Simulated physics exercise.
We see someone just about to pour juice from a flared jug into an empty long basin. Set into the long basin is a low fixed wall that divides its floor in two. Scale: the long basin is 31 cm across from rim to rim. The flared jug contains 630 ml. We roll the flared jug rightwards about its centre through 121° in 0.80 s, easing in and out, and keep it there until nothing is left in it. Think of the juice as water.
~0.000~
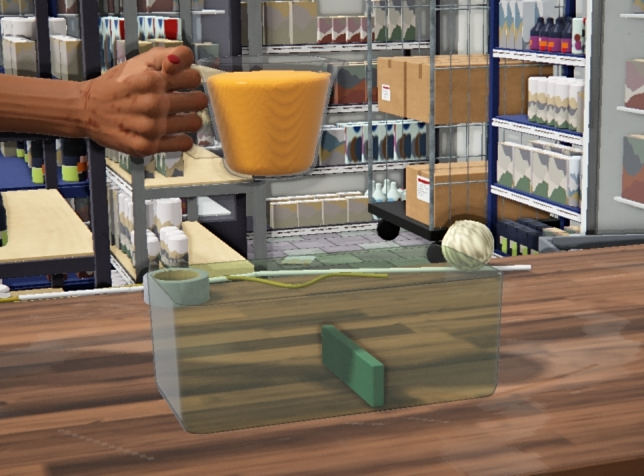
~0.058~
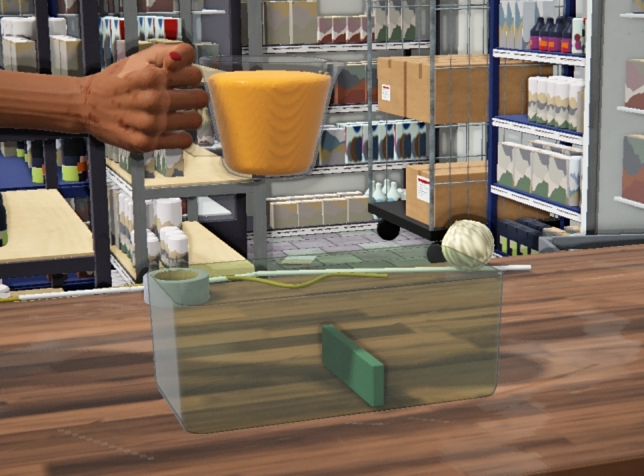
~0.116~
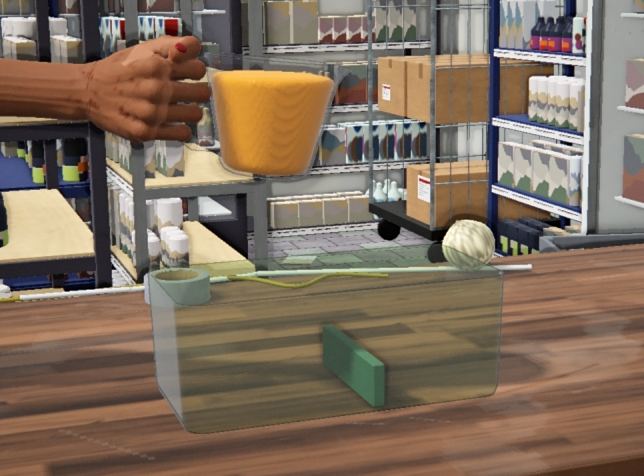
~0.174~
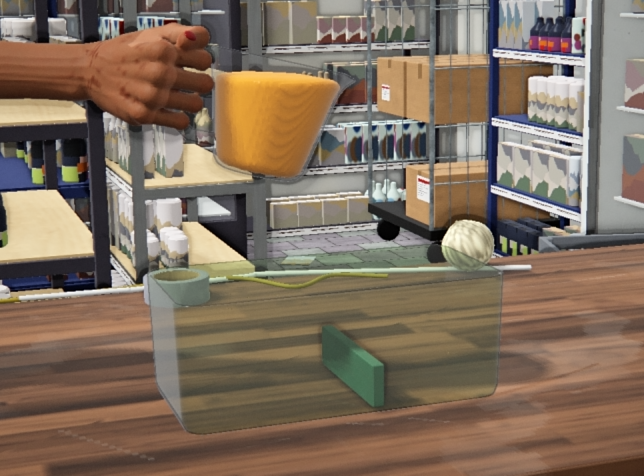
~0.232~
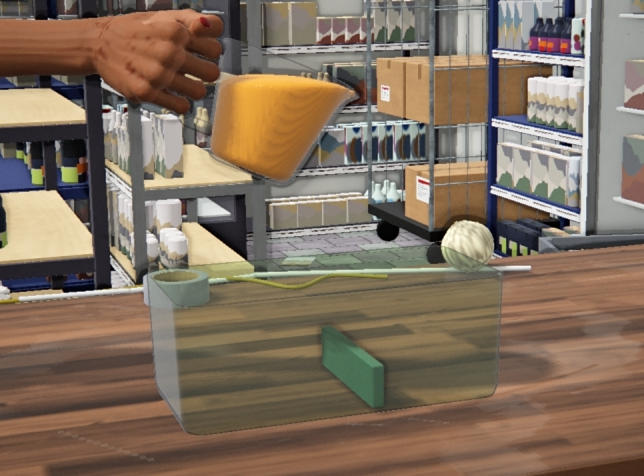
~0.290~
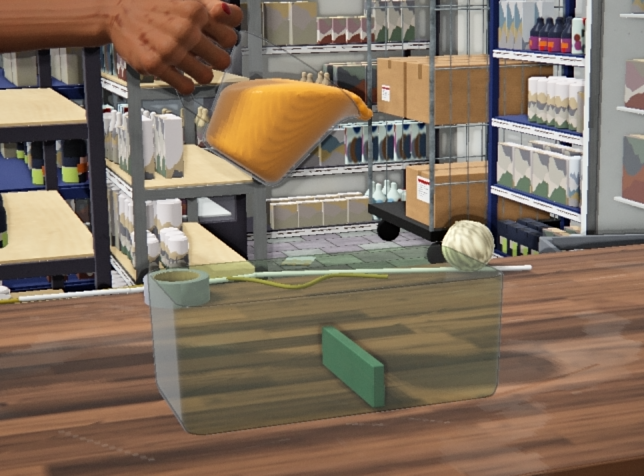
A hand tilted a clear flared jug of orange juice rightwards above a long see-through basin with a green wall inside, slowly then further, until the juice reached the rim and began trickling over.
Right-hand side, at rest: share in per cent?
74 per cent.
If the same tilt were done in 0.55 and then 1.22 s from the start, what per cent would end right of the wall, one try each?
In order, 65 and 85 per cent.
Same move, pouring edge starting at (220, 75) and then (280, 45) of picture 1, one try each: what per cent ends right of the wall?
Respectively about 10 and 35 percent.
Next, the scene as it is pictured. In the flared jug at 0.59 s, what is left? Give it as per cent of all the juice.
Near 28 in a hundred.
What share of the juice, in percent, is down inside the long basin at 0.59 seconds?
Close to 42 in a hundred.
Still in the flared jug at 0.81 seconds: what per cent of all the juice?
0 in a hundred, give or take.
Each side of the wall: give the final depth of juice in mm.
Some 6 mm on the left and some 26 mm on the right.
By 0.59 s the tilt is 102° and 28 per cent is still to pour, 0 is left of the wall and 42 right of it.
By 0.81 s the tilt is 121° and 0 per cent is still to pour, 14 is left of the wall and 78 right of it.
By 1.05 s the tilt is 121° and 0 per cent is still to pour, 20 is left of the wall and 75 right of it.
By 1.30 s the tilt is 121° and 0 per cent is still to pour, 21 is left of the wall and 74 right of it.
At rest 21 per cent lies left of the wall, 74 right of it and 5 outside.
